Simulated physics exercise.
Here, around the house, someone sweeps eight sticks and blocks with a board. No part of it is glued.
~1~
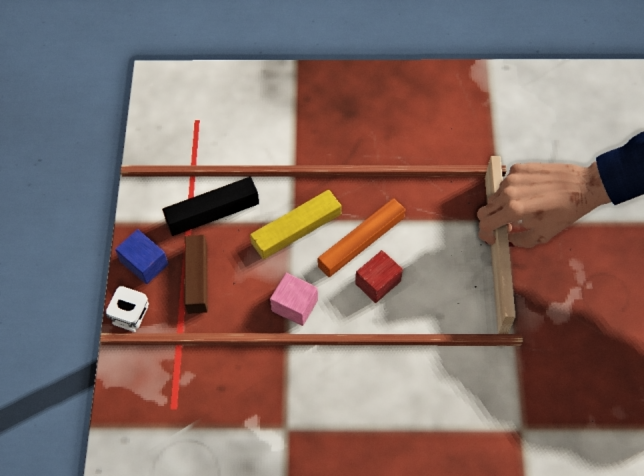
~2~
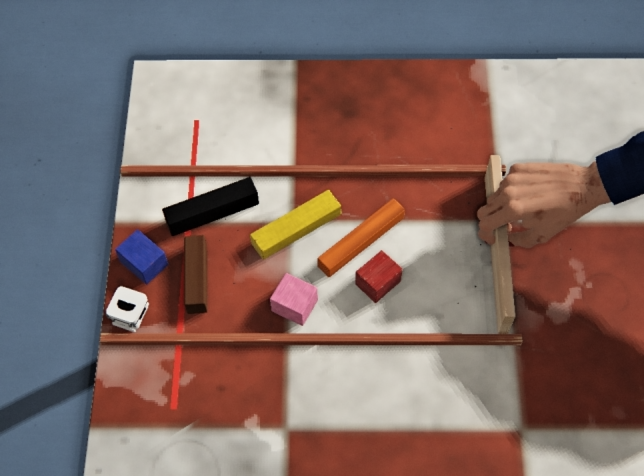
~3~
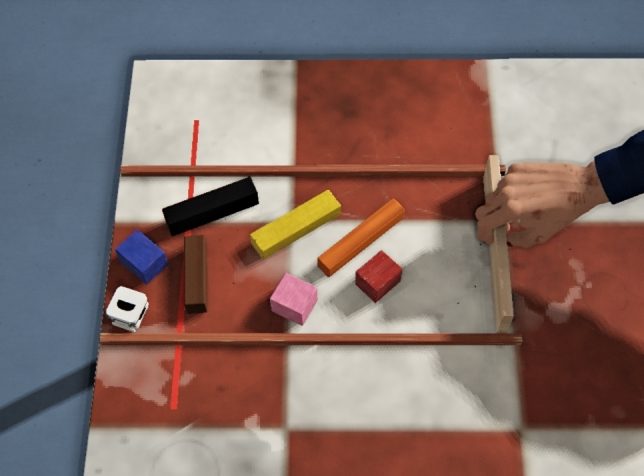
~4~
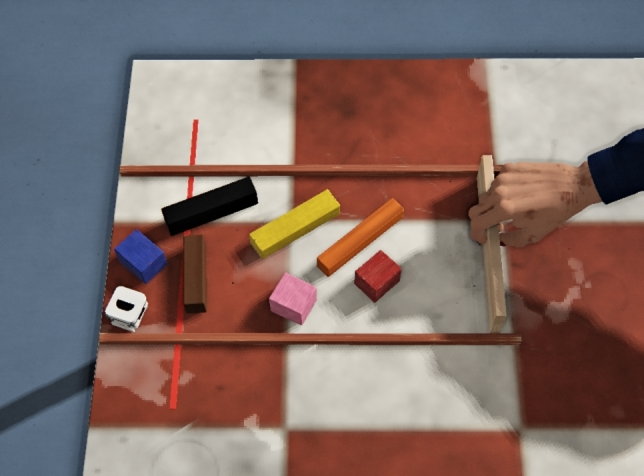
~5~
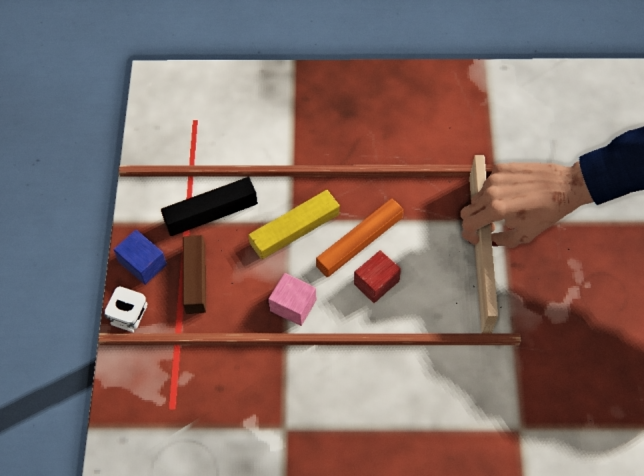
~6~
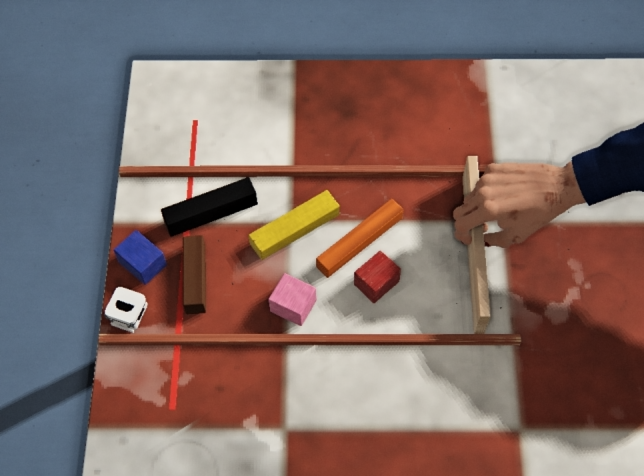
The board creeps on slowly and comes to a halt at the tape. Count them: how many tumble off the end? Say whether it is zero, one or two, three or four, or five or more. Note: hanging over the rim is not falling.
After the push, only one or two have dropped.
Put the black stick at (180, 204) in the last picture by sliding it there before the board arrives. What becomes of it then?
The black stick stays put.
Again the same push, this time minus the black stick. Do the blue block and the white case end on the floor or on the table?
As for the blue block, it topples off; as for the white case, it topples off.
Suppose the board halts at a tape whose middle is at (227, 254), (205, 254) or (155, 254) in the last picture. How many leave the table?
The counts would be 0, 1 and 4.
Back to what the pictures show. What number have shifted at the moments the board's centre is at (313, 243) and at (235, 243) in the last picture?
It comes to 4 for the first spot, 7 for the other.
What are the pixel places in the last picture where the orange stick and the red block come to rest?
Orange stick at (156, 247), red block at (166, 284).
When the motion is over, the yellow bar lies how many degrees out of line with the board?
Out of line by around 25°.
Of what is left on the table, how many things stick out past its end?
It totals 2.
Soon after, none off yet; white case at rest near (127, 310); blue block at rest near (141, 258); brown stick at rest near (194, 275).
At rest, the number that fall off is one or two; fallen, blue block and white case.
